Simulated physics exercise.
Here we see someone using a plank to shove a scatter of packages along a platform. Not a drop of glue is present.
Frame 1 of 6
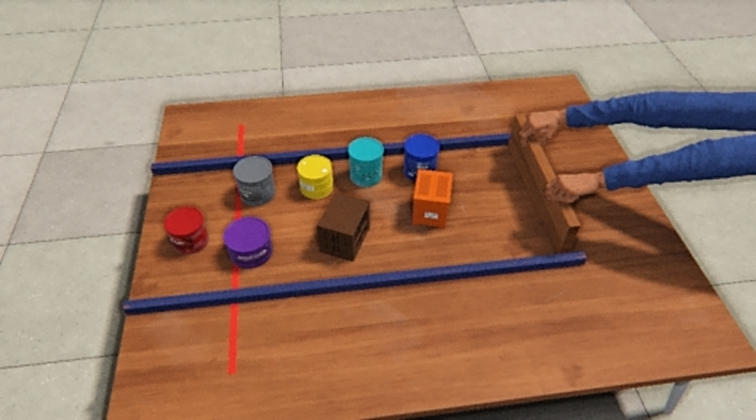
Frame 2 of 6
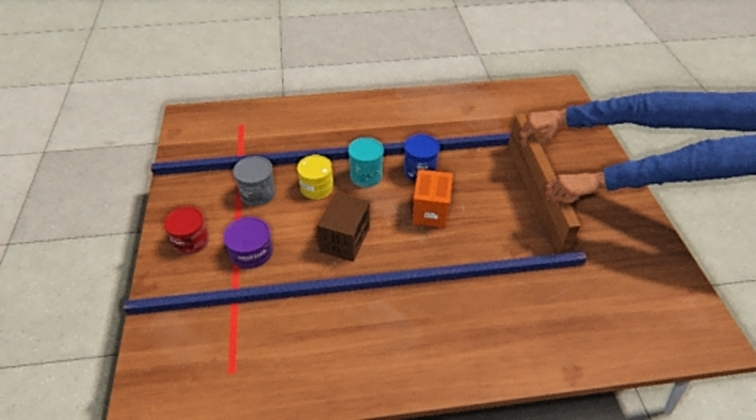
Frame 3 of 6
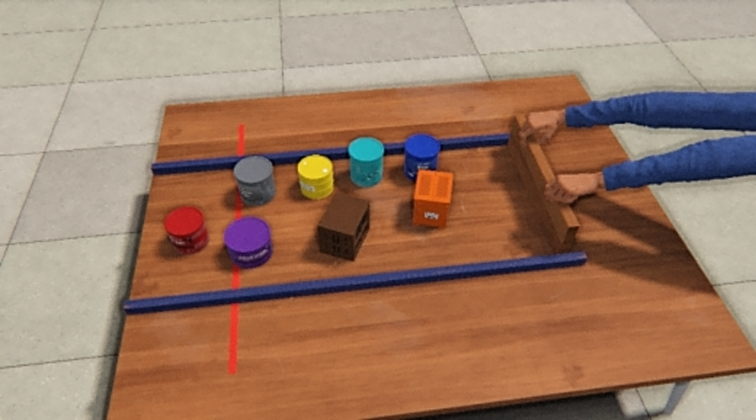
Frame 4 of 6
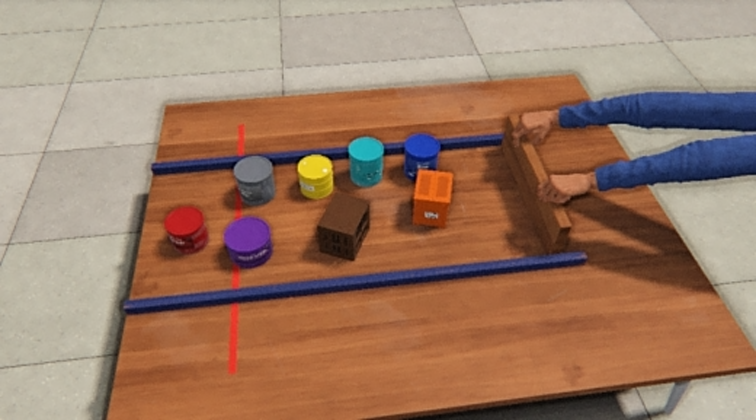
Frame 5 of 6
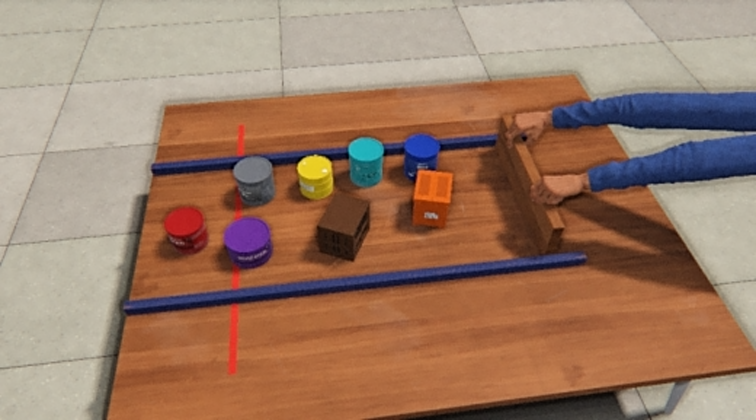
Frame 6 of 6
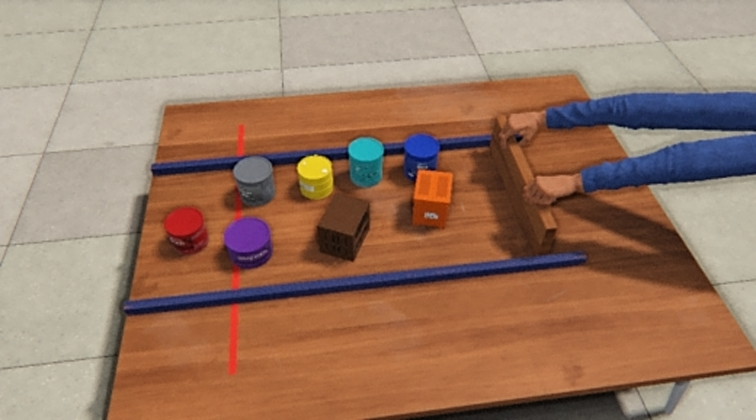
The clip shows two hands holding a wooden plank on a tabletop between two blue rails, first keeping it nearly still, then sliding it slightly left toward eight colourful containers, which stay in place around a red line.
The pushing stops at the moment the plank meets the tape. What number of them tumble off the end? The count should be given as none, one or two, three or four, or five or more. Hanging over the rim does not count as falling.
Final count: None.
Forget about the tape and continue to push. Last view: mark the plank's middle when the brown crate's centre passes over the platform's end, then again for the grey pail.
The middle would be close to (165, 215) and then close to (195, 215).
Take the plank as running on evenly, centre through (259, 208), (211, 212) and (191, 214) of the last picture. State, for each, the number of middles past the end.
0, 1 and 4.
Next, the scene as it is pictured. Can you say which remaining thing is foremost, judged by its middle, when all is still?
Nearest at the end: The purple pail.
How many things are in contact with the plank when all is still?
At rest, 4 are in contact.
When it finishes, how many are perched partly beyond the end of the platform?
That would be 1.
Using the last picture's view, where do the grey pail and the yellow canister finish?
Final positions - grey pail around (181, 199), yellow canister around (219, 196).
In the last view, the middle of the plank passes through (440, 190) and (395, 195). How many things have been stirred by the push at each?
I make it 2 at the first spot and 5 at the other.
Soon after, none off yet; red pail at rest near (188, 232); purple pail at rest near (249, 243); grey pail at rest near (255, 182).
Then, none off yet; red pail at rest near (188, 232); purple pail at rest near (249, 243); grey pail moved a little near (244, 184).
Further on, none off yet; red pail at rest near (186, 231); purple pail moved about its own width near (196, 264); grey pail moved about its own width near (222, 193).
At rest, the number that fall off is zero.
